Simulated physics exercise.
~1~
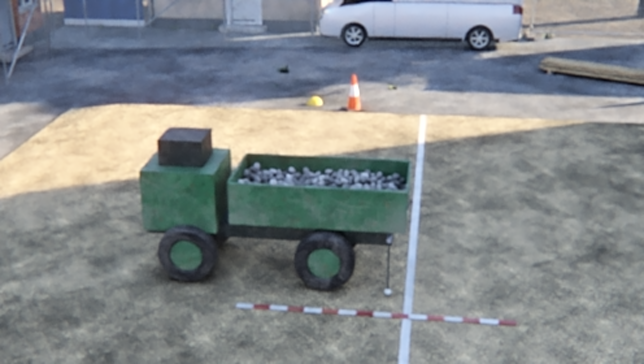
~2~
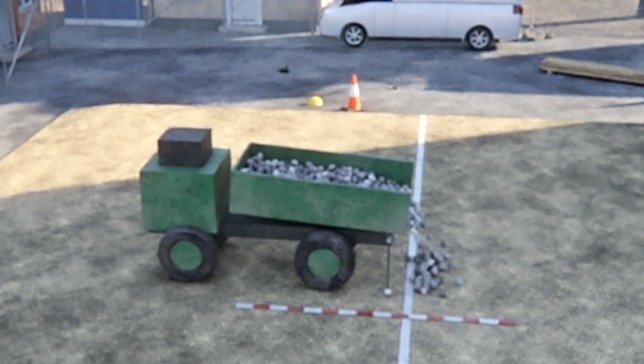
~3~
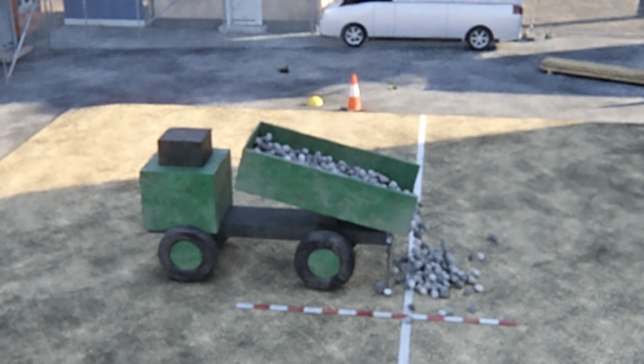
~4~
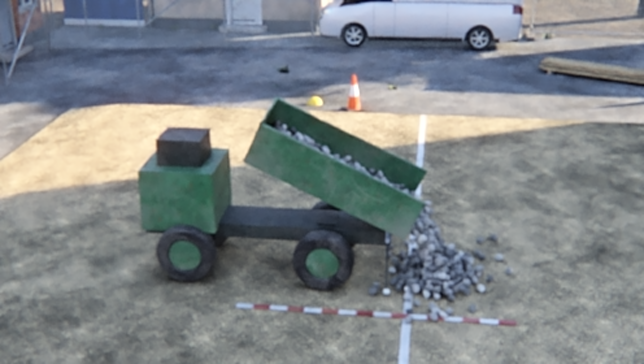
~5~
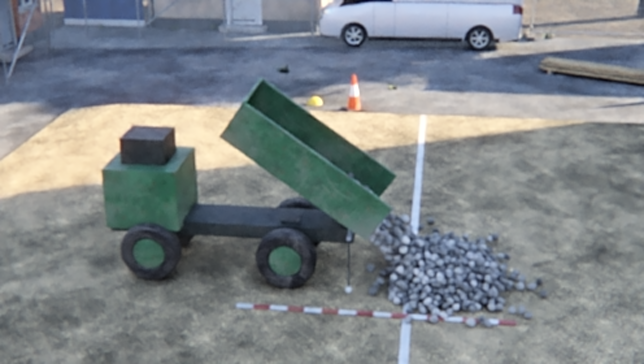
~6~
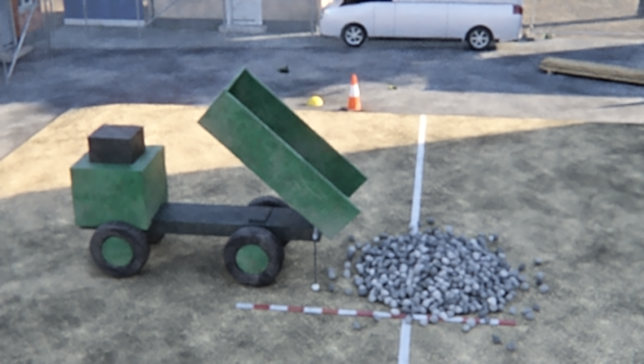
A green tipper truck stands on sandy ground with its body level and full of grey stones, its rear end near a painted white line. The body begins to tilt, lifting at the cab end, and the first stones spill from the back beside the line. As it rises more steeply, the stones slide out faster and gather in a growing heap. The truck then rolls left while the rest pours out. It ends with the body steeply raised and empty, clear of a broad pile that straddles the line, most of it on the right side.
